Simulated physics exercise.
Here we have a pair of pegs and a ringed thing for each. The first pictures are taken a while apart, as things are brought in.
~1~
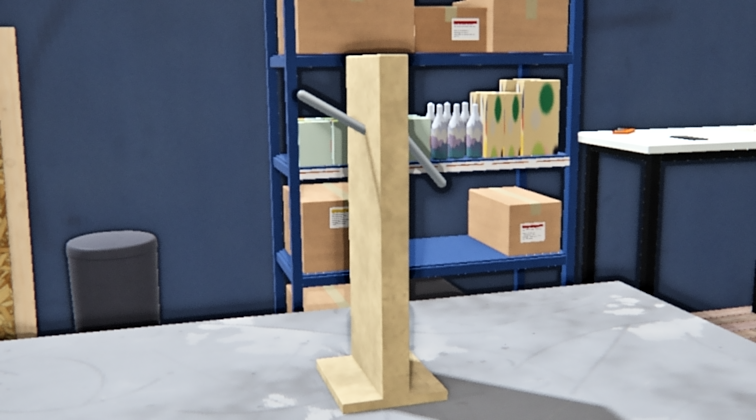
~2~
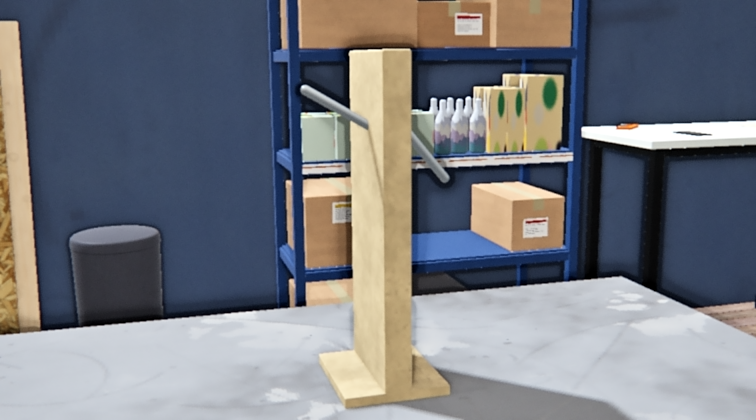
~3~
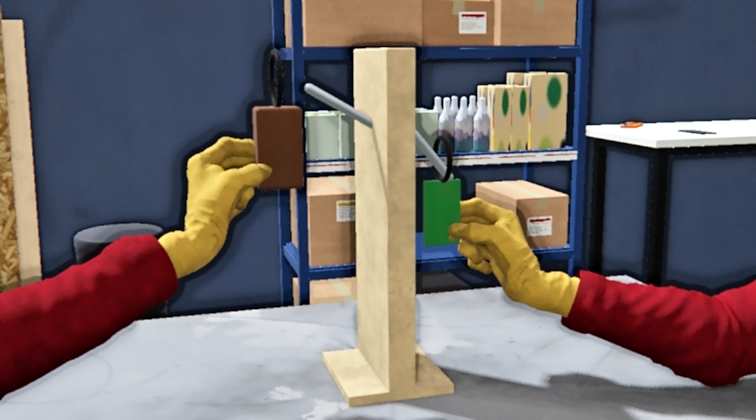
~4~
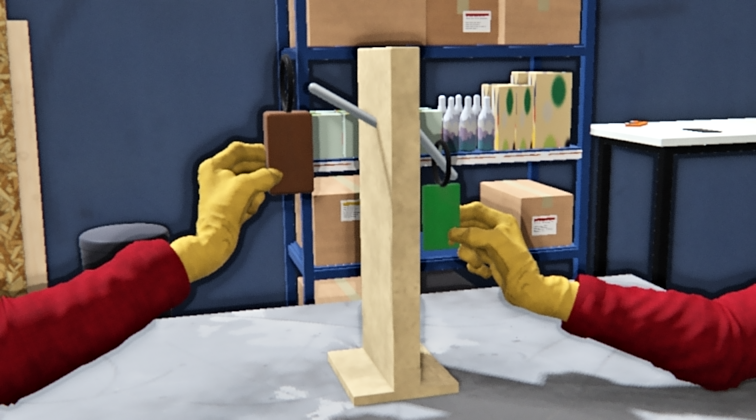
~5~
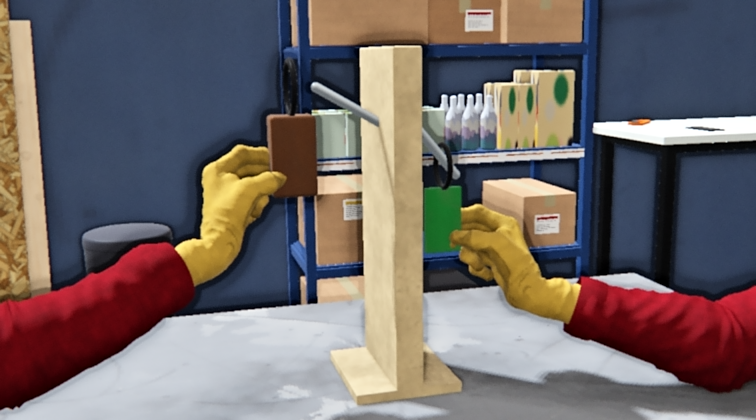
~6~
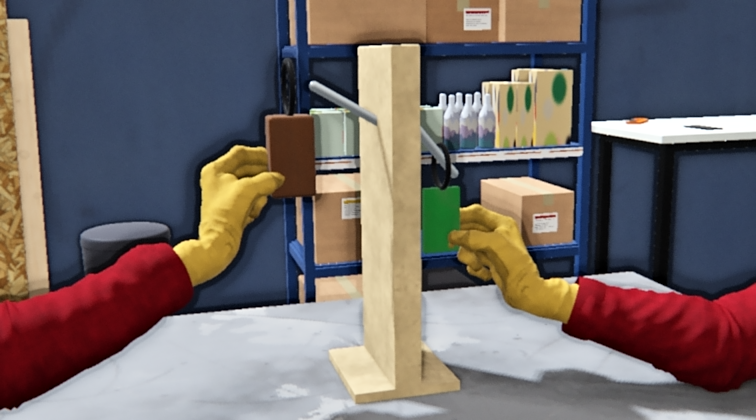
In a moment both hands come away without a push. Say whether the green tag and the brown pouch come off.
Outcome: The green tag falls off and the brown pouch falls off.
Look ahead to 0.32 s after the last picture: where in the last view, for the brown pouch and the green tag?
First (296, 306), then (504, 322).
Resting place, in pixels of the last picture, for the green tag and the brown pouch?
About (535, 342), and the other about (297, 327).
Then, 0.18 s on from there, green tag on its way down near (454, 253); brown pouch on its way down near (292, 204).
Then, 0.32 s on from there, green tag on its way down near (504, 322); brown pouch at the bottom near (296, 306).
In the end, the green tag slips down, near (535, 342); the brown pouch slips down, near (297, 327).
